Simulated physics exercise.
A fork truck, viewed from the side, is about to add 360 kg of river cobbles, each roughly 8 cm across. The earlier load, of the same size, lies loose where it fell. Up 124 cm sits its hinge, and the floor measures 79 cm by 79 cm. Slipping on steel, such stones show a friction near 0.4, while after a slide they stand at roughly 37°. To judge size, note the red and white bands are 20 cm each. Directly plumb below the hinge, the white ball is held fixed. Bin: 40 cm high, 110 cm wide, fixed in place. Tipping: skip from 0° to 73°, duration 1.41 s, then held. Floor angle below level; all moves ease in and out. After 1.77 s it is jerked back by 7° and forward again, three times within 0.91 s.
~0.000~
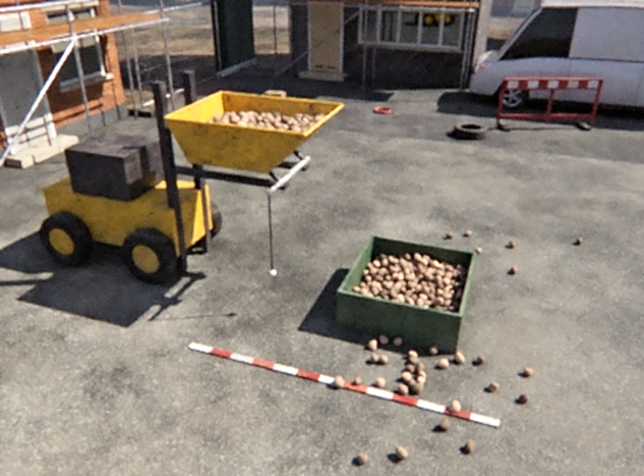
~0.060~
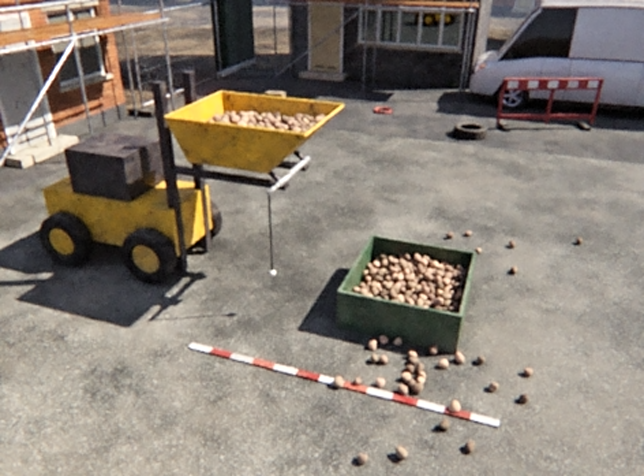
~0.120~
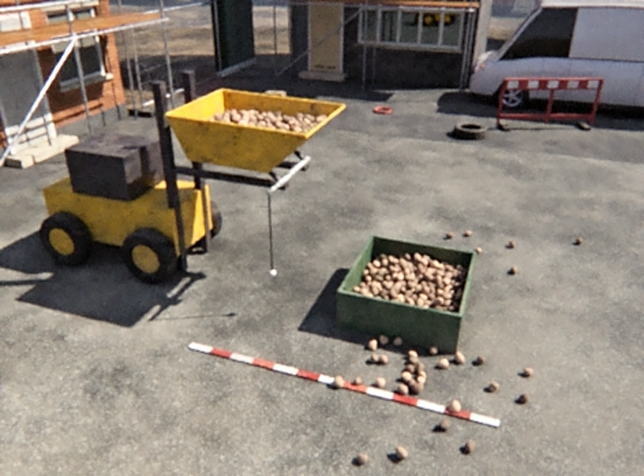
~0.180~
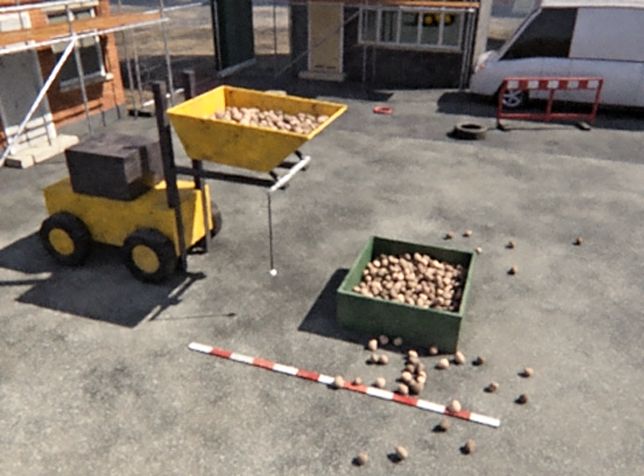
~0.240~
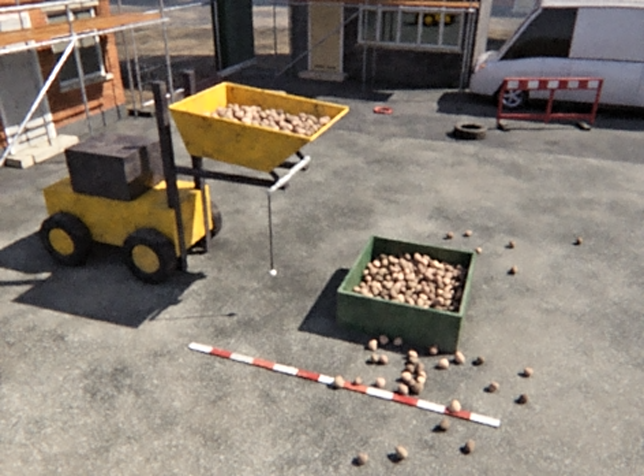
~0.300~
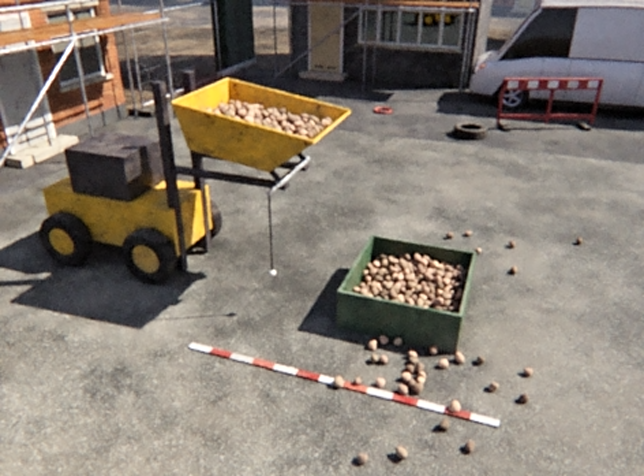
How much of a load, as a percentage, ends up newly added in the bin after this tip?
87 %.
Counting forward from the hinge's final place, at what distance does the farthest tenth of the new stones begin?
I'd say close to 160 centimetres ahead of it.
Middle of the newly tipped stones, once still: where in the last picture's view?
The middle lies near (414, 279) in the last picture.
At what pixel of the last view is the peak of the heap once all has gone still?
Pretty much at (415, 263), give or take.
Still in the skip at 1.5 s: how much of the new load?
Some 60 %, roughly, is held.
After 1.1 s the floor is at 62°; in per cent of one load, 100 in the skip, 92 in the bin, 8 beside or beyond the bin; the foremost stones are at (517, 326).
After 1.5 s the floor is at 73°; in per cent of one load, 58 in the skip, 0 short of the bin, 132 in the bin, 9 beside or beyond the bin; the foremost stones are at (517, 326).
After 3.1 s the floor is at 73°; in per cent of one load, 0 in the skip, 0 short of the bin, 180 in the bin, 20 beside or beyond the bin; the foremost stones are at (553, 350).
After 5.6 s the floor is at 73°; in per cent of one load, 0 in the skip, 0 short of the bin, 180 in the bin, 20 beside or beyond the bin; the foremost stones are at (553, 350). Net gain in the bin, 87.
